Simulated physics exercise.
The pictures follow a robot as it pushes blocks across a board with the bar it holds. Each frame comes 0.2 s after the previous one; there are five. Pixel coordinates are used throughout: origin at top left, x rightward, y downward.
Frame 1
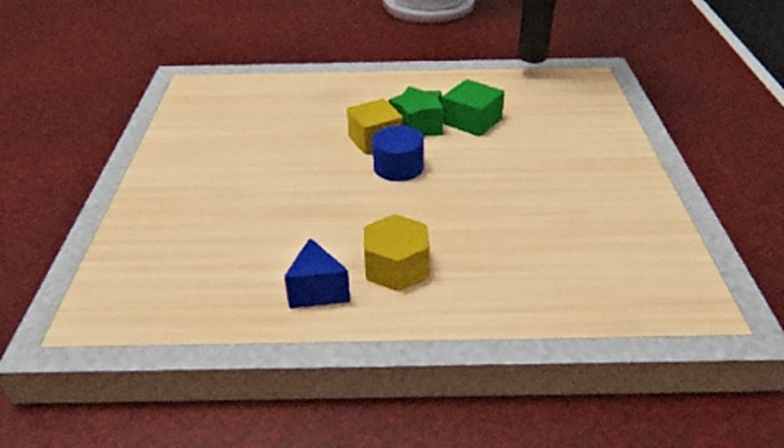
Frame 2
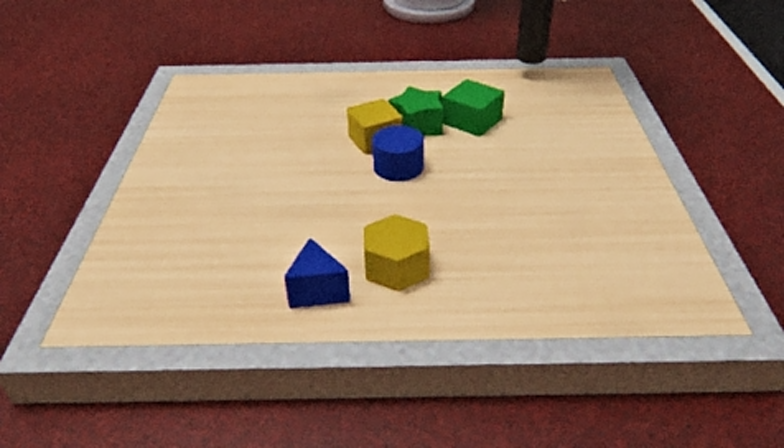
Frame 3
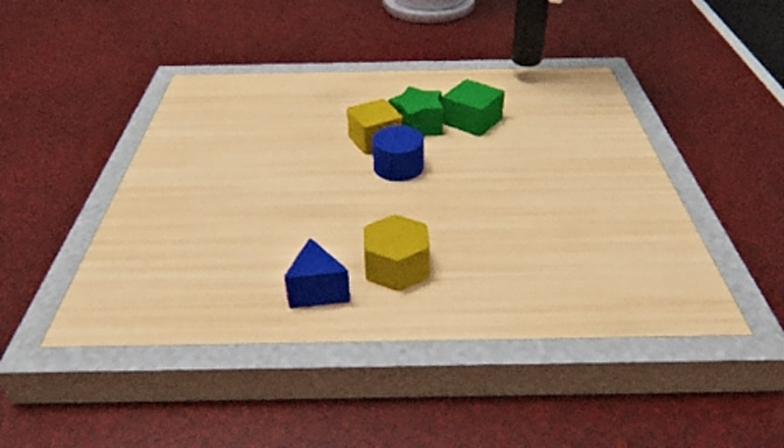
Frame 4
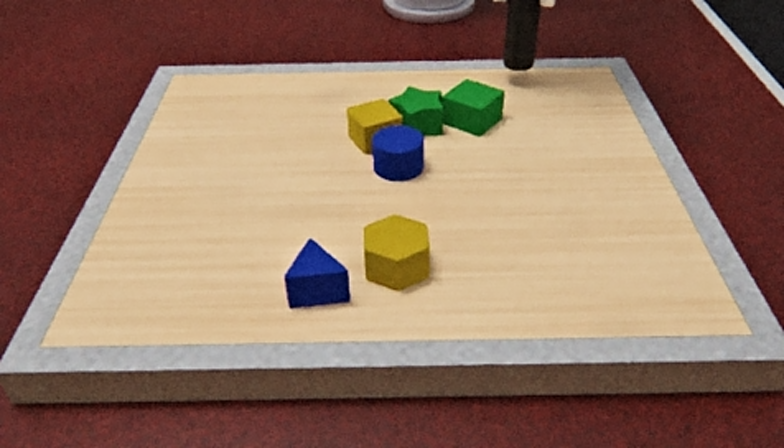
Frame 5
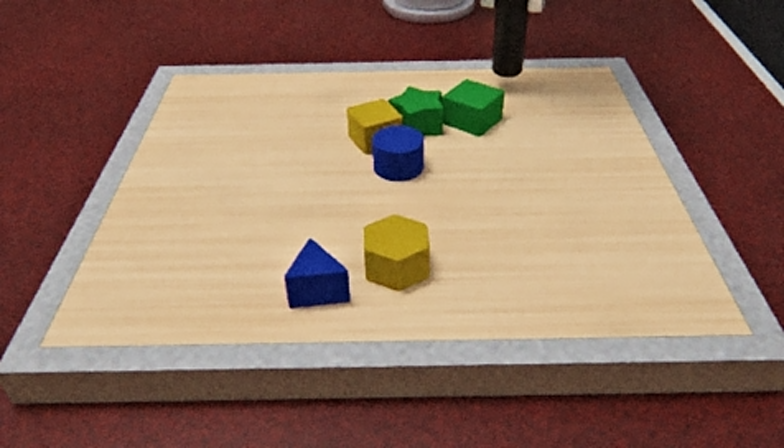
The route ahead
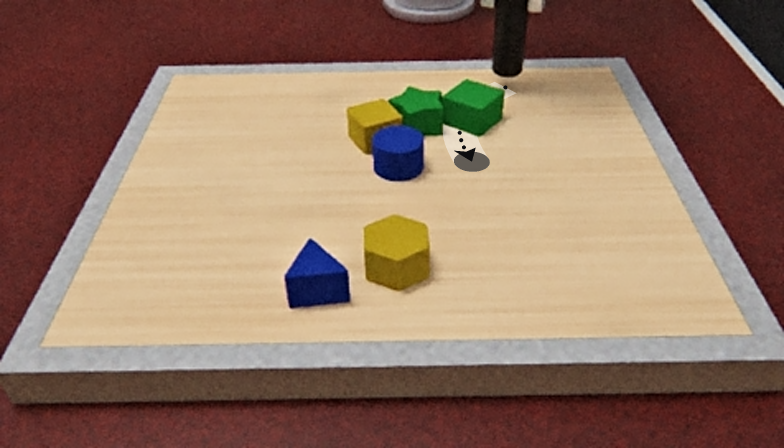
A dark bar reaches down from the top edge over a pale wooden board with a grey border, seen from above one side on a dark red surface. Yellow and green blocks and a blue cylinder cluster near the top centre, with a blue triangle and yellow hexagon below. The bar shifts slightly left and nearer, while the blocks and camera stay still.
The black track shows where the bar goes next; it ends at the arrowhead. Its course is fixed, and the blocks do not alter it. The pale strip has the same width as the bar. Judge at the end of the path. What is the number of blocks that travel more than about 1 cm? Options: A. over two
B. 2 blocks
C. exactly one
Correct choice: C.
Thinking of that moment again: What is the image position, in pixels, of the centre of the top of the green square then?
Answer: (482, 157).
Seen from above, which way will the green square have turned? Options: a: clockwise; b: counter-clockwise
b.
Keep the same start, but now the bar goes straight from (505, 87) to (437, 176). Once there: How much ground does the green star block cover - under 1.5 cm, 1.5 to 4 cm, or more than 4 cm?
The green star block moves 1.5-4 cm.
The drawn path runs from (505, 87) by way of (473, 105) and (460, 131) to (472, 161).
The first path, step by step. One third of the way, bar at (474, 89); green square at (470, 98), turned 15° anticlockwise.
Two thirds of the way, bar at (461, 115); green square at (469, 126), turned 45° anticlockwise.
At the end, bar at (473, 144); green star block not moved; green square at (482, 157), turned 40° anticlockwise.
